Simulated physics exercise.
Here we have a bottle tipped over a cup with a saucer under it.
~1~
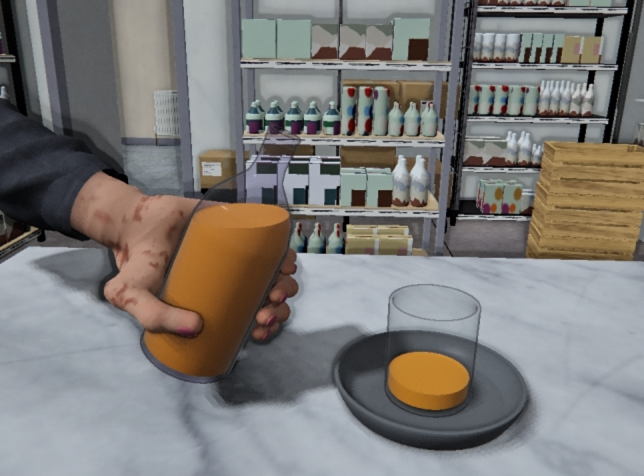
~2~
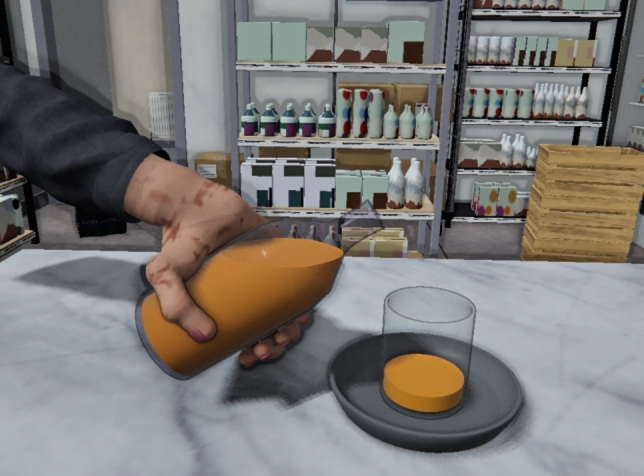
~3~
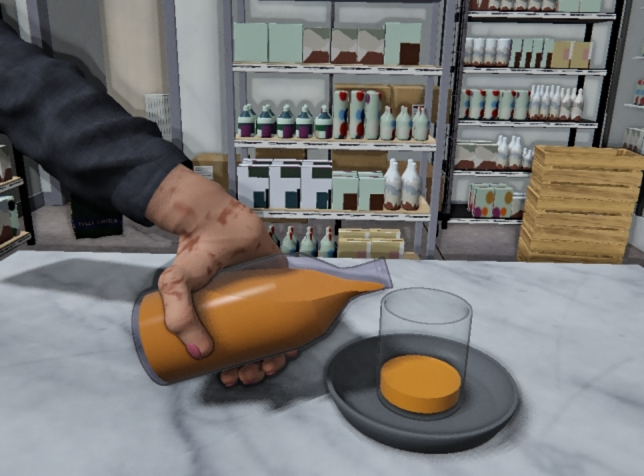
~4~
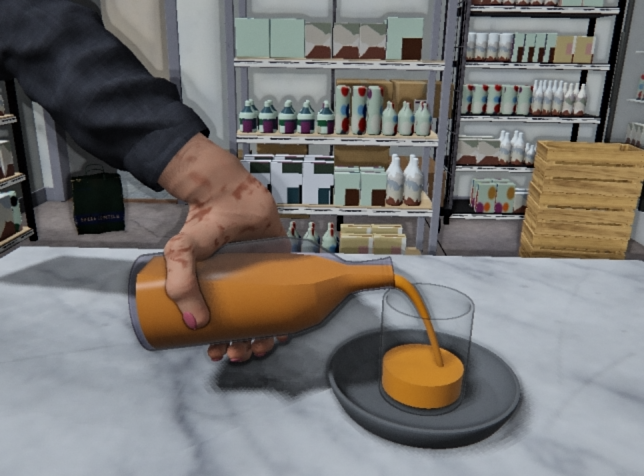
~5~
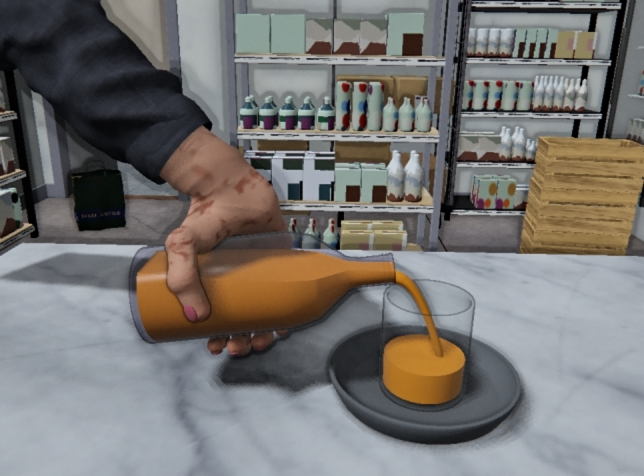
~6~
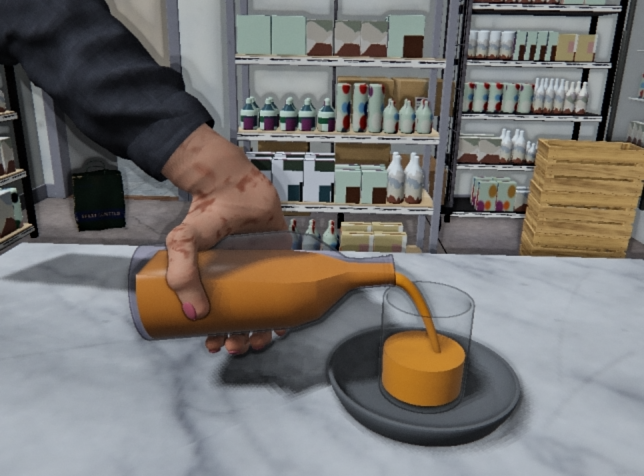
In a shop with stocked shelves, a hand tilting a bottle of orange liquid and pouring it into a glass on a saucer.
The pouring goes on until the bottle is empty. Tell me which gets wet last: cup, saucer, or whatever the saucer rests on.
Seems to me it will brim over past the saucer.
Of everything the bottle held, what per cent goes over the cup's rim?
Roughly 55 percent, I'd say.
Soon after, the cup is full to the brim; the saucer is wet, with room to spare.
Later, the cup is full to the brim; the saucer is nearly full.
In the end, the cup is full to the brim; the saucer is full and running over.
